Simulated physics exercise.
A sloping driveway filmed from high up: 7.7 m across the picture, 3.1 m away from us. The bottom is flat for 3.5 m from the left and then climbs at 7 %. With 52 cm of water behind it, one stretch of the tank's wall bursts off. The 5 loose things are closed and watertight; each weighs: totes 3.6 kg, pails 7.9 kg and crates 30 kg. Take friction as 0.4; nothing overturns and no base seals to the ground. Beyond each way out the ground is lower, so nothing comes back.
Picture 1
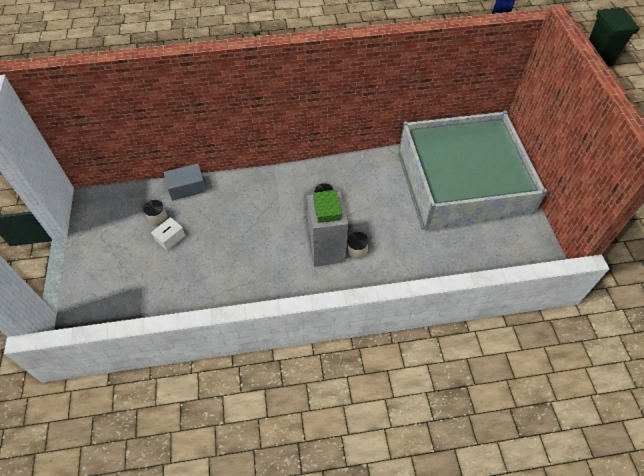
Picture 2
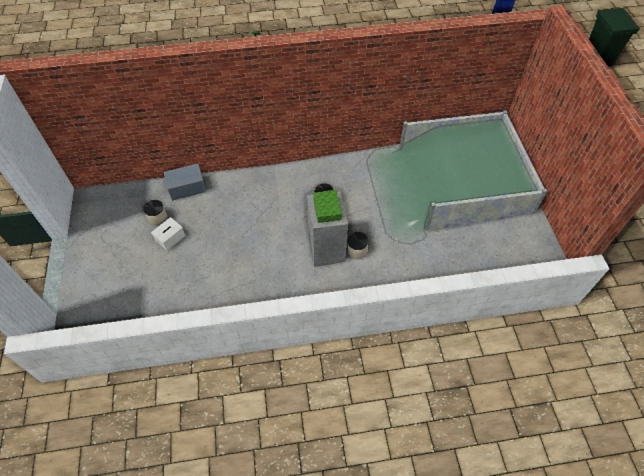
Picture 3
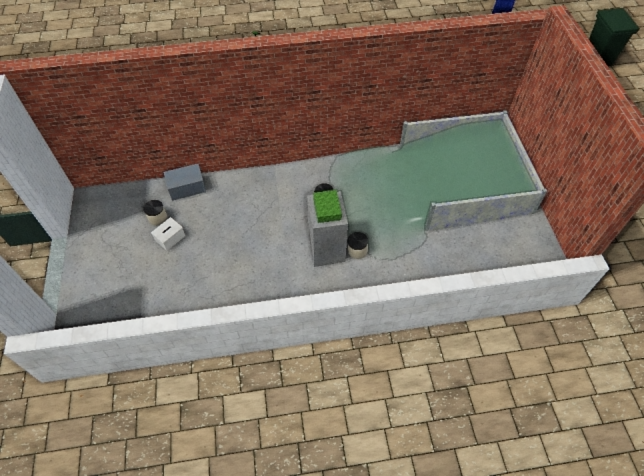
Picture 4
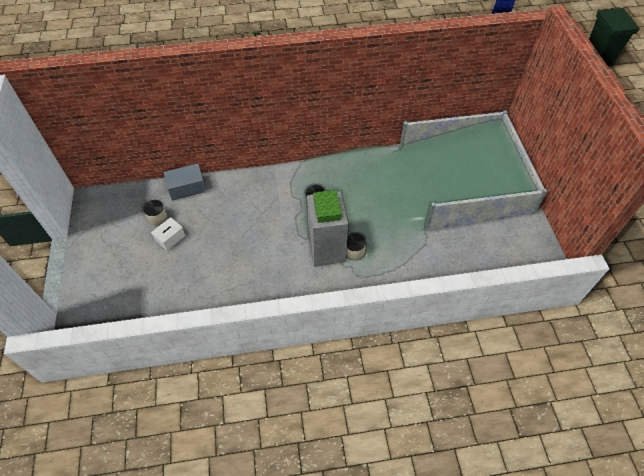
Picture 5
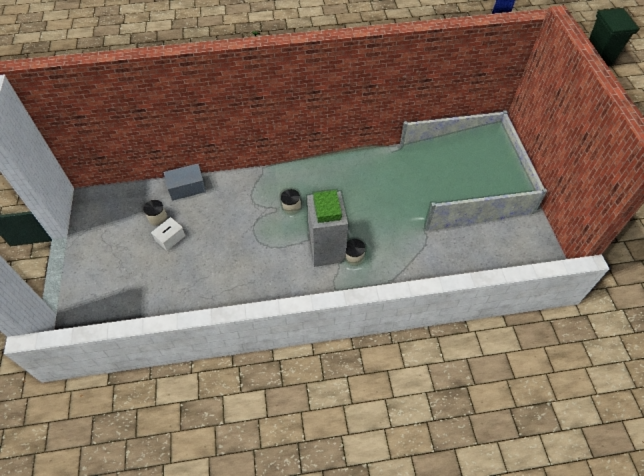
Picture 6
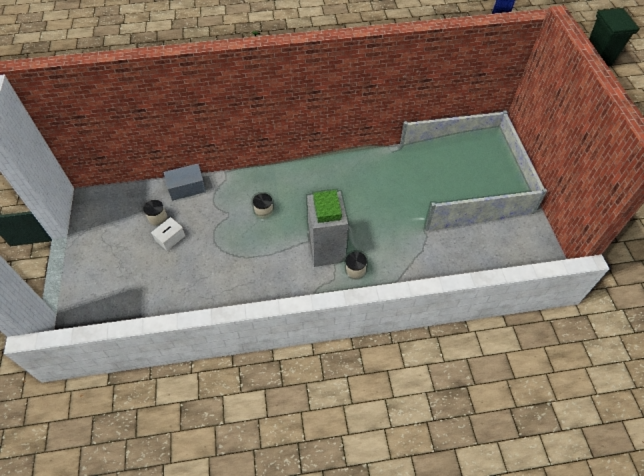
Greenish water spreads left from an opened tank across the walled yard, shifting two pails.
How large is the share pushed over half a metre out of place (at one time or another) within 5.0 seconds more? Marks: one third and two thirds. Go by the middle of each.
That comes to two thirds or more.
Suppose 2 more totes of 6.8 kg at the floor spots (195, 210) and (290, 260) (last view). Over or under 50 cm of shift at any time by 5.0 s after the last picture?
In turn: Over, less.
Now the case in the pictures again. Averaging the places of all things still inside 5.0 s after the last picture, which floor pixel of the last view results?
Around (190, 266).
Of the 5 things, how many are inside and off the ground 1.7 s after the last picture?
1 of them.
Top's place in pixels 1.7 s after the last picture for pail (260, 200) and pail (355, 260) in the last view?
Near (45, 285) and (217, 285).
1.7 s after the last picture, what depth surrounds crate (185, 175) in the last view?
About 23 cm.
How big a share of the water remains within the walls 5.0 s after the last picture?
Some 64 per cent remains.
Then, 0.4 s after the last picture 2 of 5 are over 50 cm from their spots; 0 afloat.
Then, 1.7 s after the last picture 5 of 5 are over 50 cm from their spots; 1 afloat.
Then, 3.2 s after the last picture 5 of 5 are over 50 cm from their spots; 0 afloat.
Then, 5.0 s after the last picture 5 of 5 are over 50 cm from their spots, and 5 have been at some point; 0 afloat.
